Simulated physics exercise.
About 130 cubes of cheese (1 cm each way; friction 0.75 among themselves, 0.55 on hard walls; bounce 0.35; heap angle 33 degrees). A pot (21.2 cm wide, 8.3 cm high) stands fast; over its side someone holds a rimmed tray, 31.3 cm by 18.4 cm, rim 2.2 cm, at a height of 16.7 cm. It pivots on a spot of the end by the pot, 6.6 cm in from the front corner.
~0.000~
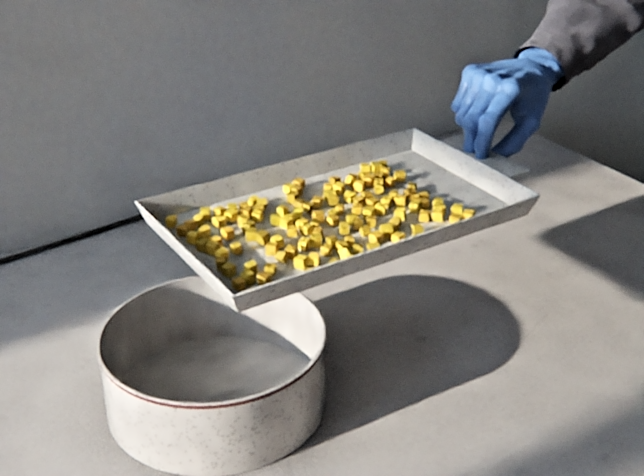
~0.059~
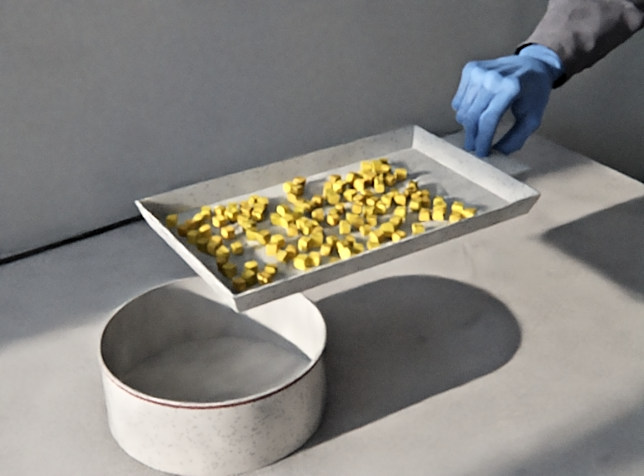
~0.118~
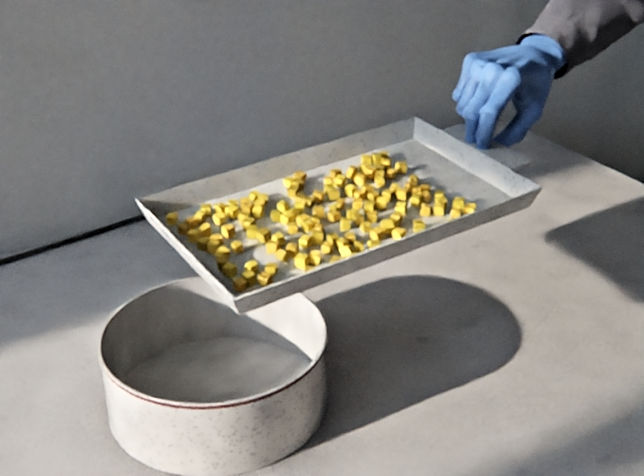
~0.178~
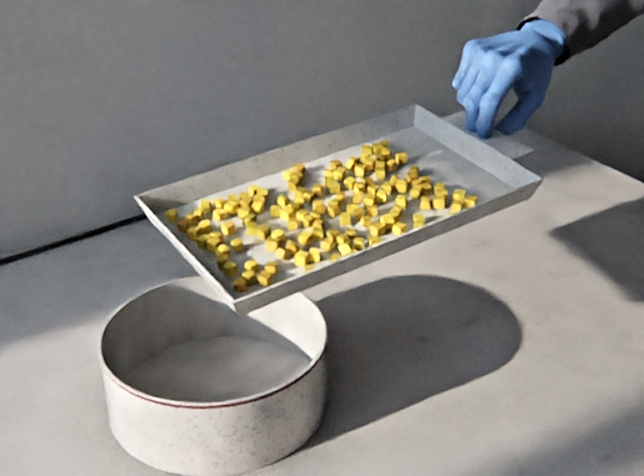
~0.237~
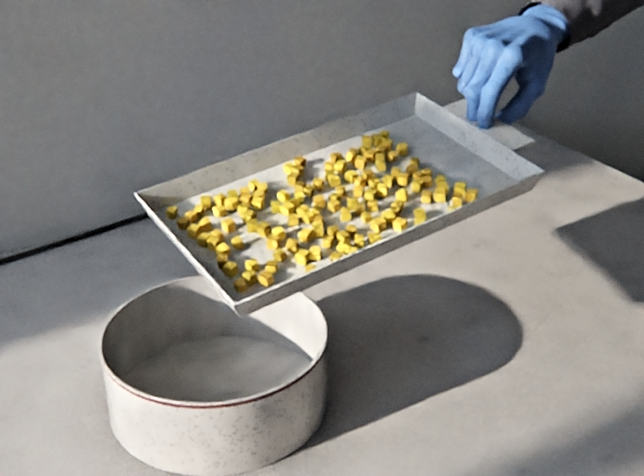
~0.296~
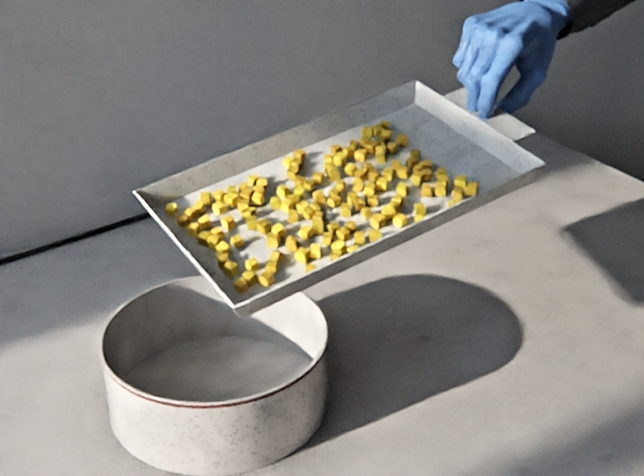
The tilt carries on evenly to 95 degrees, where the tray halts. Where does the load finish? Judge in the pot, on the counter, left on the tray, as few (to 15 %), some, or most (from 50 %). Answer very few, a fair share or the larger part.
Pot a fair share, counter the larger part, tray very few.
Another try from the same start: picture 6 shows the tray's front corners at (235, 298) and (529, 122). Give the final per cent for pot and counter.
Pot 40, counter 60.
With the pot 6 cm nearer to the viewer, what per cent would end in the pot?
Then about 100 per cent.
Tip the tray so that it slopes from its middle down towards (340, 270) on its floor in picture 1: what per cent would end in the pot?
About 40 per cent.
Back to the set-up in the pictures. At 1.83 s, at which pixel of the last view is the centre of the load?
Near (256, 275).
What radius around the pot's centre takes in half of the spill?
About 18 cm.
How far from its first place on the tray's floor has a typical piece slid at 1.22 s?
Roughly 9 cm.
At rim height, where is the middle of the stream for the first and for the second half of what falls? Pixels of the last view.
At about (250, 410), then at (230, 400).
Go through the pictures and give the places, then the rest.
The first frame shows tray tilt 0 degrees, front corners at (237, 289) and (529, 194); middle of the pieces at (319, 217); pot at (212, 332).
The second frame shows tray tilt 1 degrees, front corners at (237, 290) and (530, 192); middle of the pieces at (318, 216).
The third frame shows tray tilt 2 degrees, front corners at (238, 292) and (531, 186); middle of the pieces at (319, 212).
The fourth frame shows tray tilt 5 degrees, front corners at (238, 294) and (532, 178), lowest corner left front; middle of the pieces at (319, 207).
The fifth frame shows tray tilt 8 degrees, front corners at (238, 296) and (533, 170), lowest corner left front; middle of the pieces at (319, 202).
The sixth frame shows tray tilt 10 degrees, front corners at (238, 298) and (534, 162), lowest corner left front; middle of the pieces at (319, 197); pot at (215, 332). Its pace works out near 45 degrees a second.
Then, at 1.22 s, tilt 50 degrees; the tray holds 100 %, the pot 0 %.
After 1.83 s, tilt 76 degrees; the tray holds 75 %, the pot 5 %.
Then, at 2.49 s, tilt 95 degrees; the tray holds 5 %, the pot 30 %.
At rest (3.6 s), pot 35 %, counter 65 %, tray 0 %.
